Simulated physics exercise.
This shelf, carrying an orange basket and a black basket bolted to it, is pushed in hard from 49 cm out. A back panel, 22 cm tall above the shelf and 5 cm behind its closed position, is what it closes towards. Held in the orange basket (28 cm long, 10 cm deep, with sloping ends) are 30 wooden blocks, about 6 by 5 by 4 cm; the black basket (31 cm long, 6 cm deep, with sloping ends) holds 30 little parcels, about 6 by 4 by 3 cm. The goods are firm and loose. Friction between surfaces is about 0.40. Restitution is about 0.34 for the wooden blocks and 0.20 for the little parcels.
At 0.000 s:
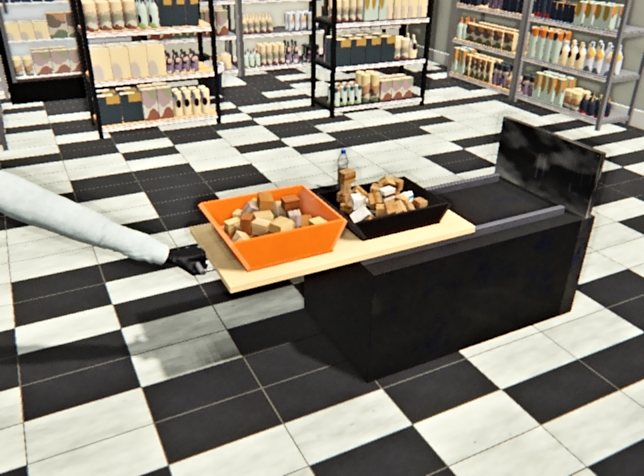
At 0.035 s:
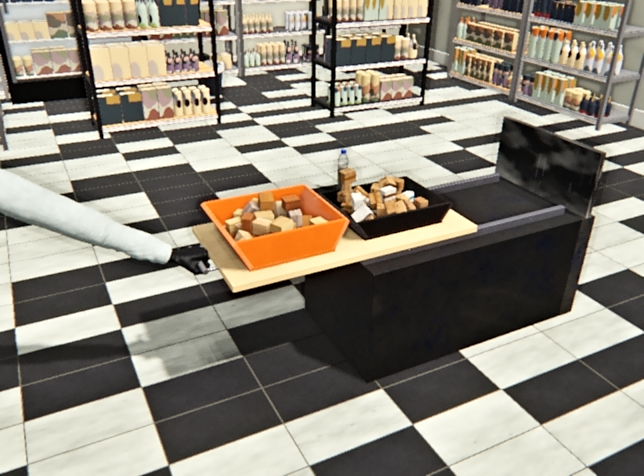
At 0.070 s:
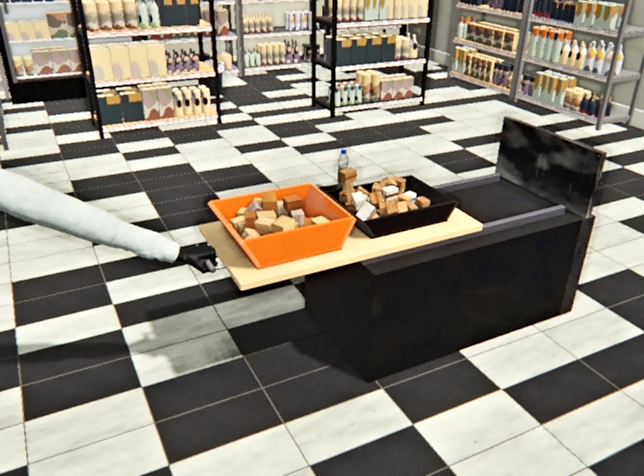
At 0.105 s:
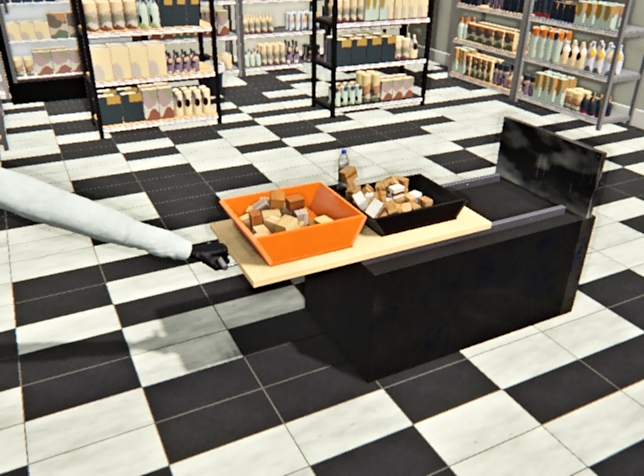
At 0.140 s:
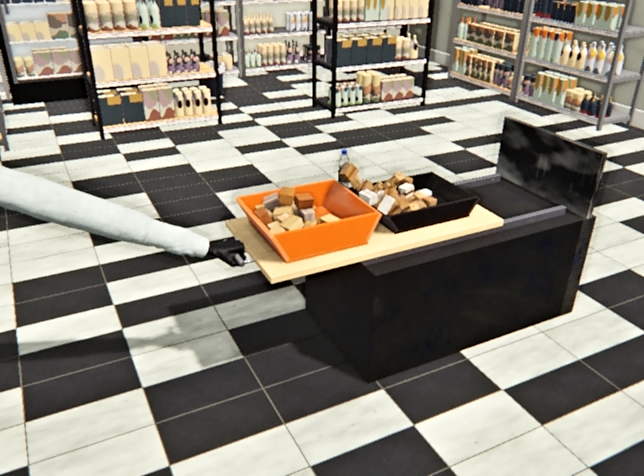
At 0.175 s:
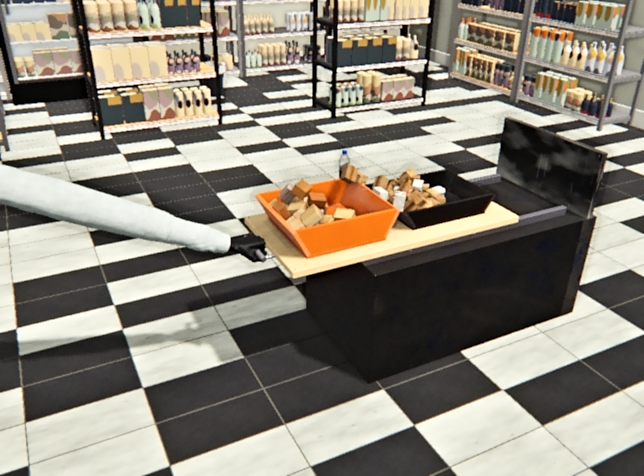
A wooden board carrying an orange basket of blocks and a black basket of small parcels is pushed by a black-gripped pale arm, creeping right at first. It then slides faster over the black unit towards the upright panel, the baskets riding along as their contents shift and bunch leftward.
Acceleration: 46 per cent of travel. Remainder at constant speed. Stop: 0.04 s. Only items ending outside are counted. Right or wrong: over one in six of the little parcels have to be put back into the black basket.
Right.
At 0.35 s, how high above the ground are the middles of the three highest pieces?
About 68 cm up, on average.
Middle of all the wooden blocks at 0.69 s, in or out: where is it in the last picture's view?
Centre: Around (411, 205) px.
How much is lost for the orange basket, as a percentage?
The orange basket comes in at 15 in a hundred.
After 0.27 s, the runners reach their end.
After 0.35 s, the orange basket is down by 1 of 30 and the black basket is down by 4 of 30.
After 0.47 s, the orange basket is down by 3 of 30 and the black basket is down by 6 of 30.
After 0.69 s, the orange basket is down by 4 of 30 and the black basket is down by 10 of 30.
When it is over (at 1.12 s), the orange basket is down by 4 of 30 and the black basket is down by 10 of 30. Asked share, 10 of 30, 33 per cent.
